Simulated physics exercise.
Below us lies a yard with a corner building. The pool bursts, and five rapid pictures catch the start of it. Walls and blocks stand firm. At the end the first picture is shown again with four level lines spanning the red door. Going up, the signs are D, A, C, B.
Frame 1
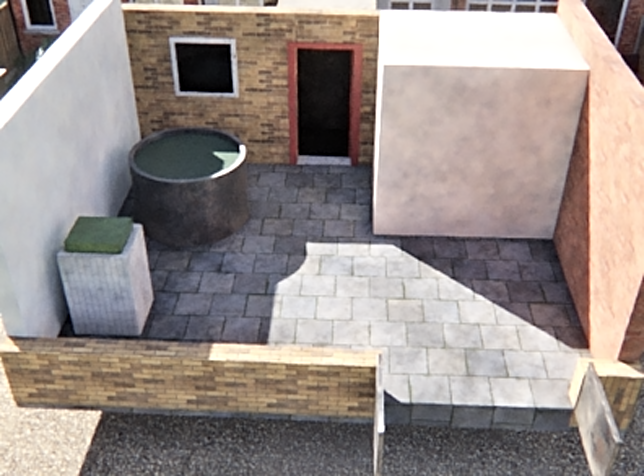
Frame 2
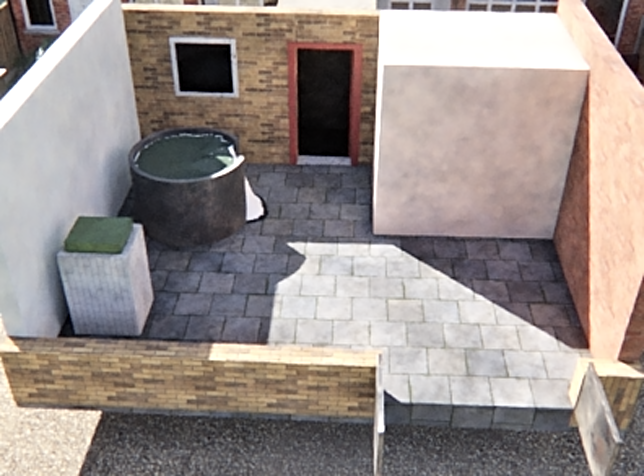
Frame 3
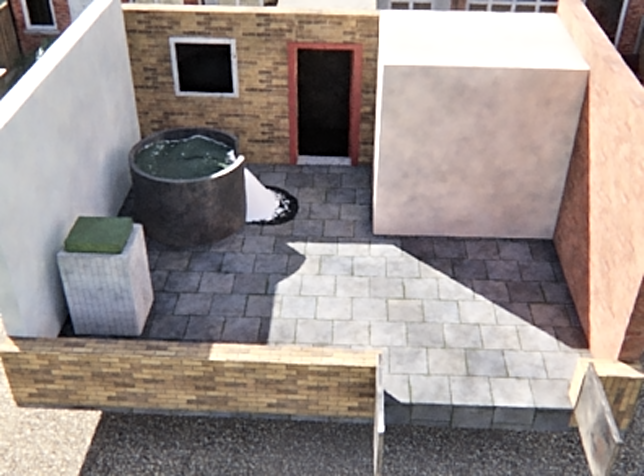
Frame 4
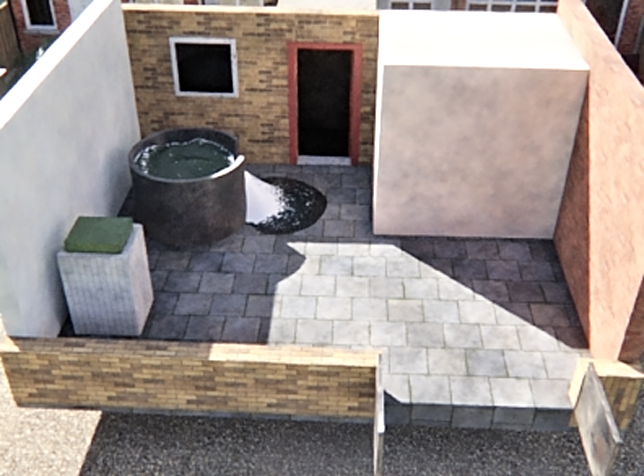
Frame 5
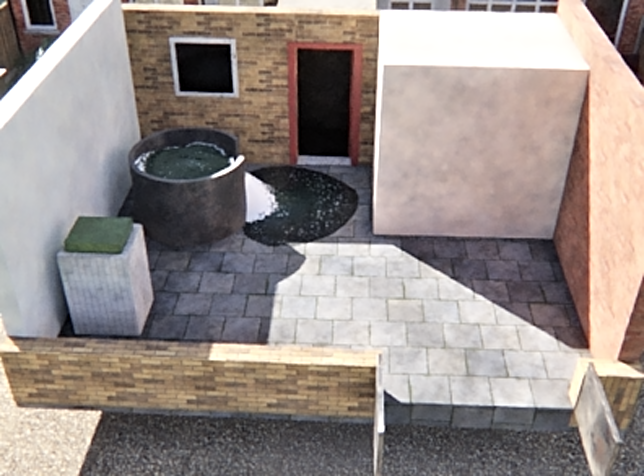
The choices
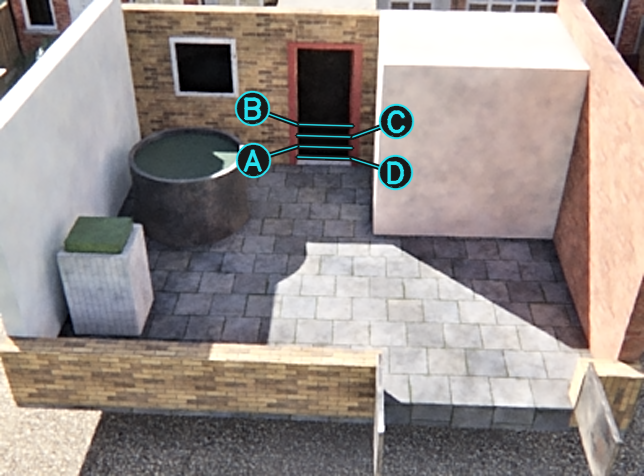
Water in the round dark pool began to churn, then poured from its right side onto the gray paving, spreading into a widening dark puddle that reached across the front of the red doorway.
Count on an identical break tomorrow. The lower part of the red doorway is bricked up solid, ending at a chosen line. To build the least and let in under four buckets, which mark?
Mark A just does it.
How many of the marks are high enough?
Three of them.
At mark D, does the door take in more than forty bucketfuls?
No, it does not.
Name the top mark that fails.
Mark D.
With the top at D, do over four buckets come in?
Yes.
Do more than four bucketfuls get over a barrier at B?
No, that is safe.
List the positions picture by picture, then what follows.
The first frame shows water in the pool at rest, its middle at (188, 158); foot of the red doorway at (324, 165); open gate at (481, 351).
The second frame shows front seen at (254, 196), 1 % of the ground wet.
The third frame shows front seen at (292, 202), 3 % of the ground wet.
The fourth frame shows front seen at (320, 196), 6 % of the ground wet.
The fifth frame shows front seen at (351, 193), 12 % of the ground wet.
On the marked copy, A at (324, 147); B at (324, 125); C at (324, 136); D at (324, 157); from the bottom up D, A, C, B.
Choosing A, a splash gets over, under a bucket.
Choosing B, nothing gets over.
Choosing C, nothing gets over.
Choosing D, about 15 bucketfuls get in.
